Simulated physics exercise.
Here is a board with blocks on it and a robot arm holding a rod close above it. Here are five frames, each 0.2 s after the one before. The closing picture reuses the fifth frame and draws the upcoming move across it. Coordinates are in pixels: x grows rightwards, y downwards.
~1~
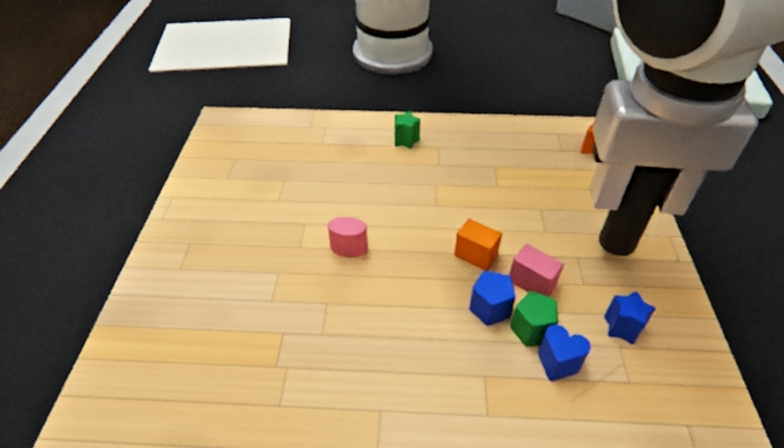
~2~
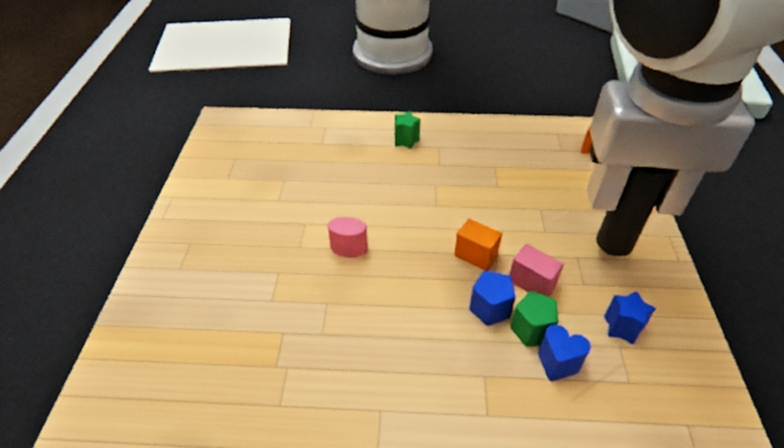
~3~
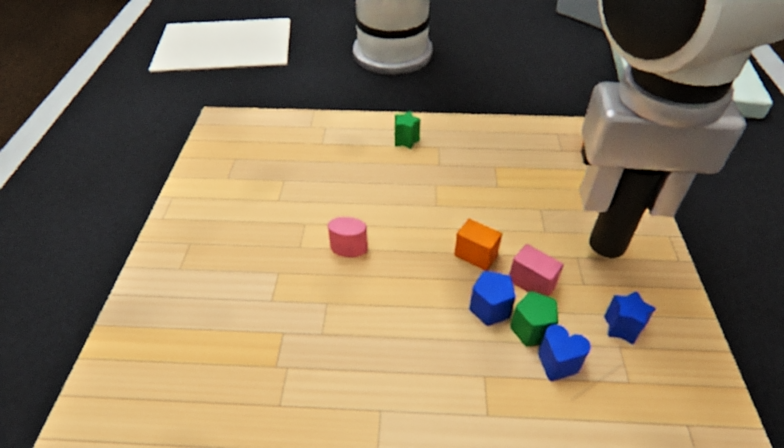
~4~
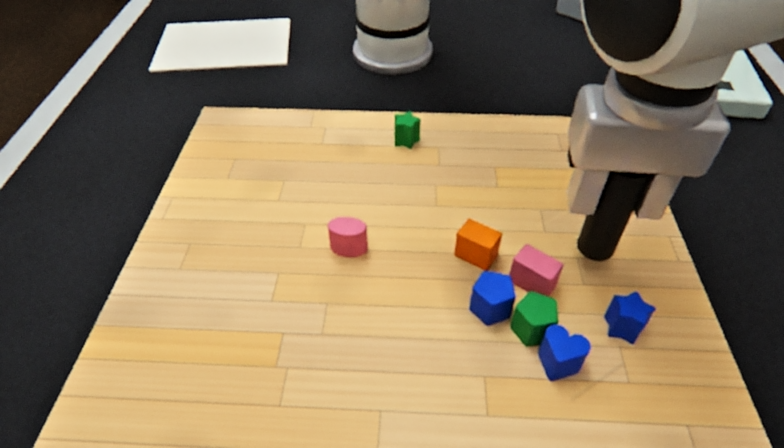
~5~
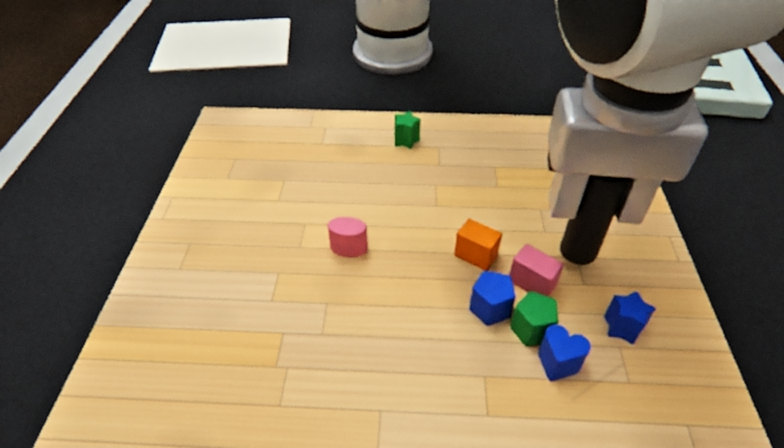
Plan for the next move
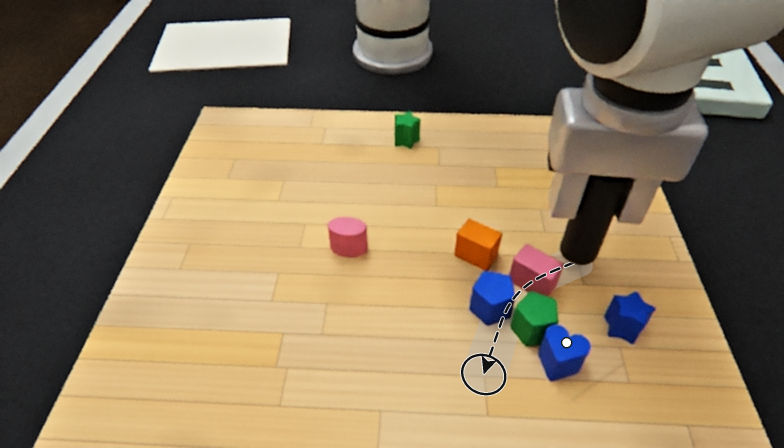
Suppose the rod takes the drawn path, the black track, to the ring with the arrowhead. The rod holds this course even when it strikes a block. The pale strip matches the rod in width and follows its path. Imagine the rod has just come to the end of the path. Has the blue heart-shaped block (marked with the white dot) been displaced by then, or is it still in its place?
The block in question is displaced by the end.
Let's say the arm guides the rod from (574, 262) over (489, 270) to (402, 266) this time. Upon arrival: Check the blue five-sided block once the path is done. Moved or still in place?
The block in question is displaced by the end.
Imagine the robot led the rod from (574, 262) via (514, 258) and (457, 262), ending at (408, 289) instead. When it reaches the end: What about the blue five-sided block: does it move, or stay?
The blue five-sided block will stay where it is.
The drawn path runs from (574, 262) via (529, 284) and (501, 322), ending at (484, 374); the dot is on the blue heart-shaped block.
The first path, step by step. One third of the way, rod (532, 273); blue five-sided block (483, 292), turned 20° anticlockwise; pink rectangle (507, 274), turned 30° clockwise.
Two thirds of the way, rod (504, 312); blue five-sided block (439, 317); pink rectangle (472, 306), turned 45° clockwise; green five-sided block (540, 328), turned 50° anticlockwise; blue heart-shaped block (578, 353).
At the end, rod (486, 364); blue five-sided block (421, 320), turned 20° clockwise; pink rectangle (458, 321), turned 70° clockwise; green five-sided block (539, 340), turned 95° anticlockwise; blue heart-shaped block (583, 354).
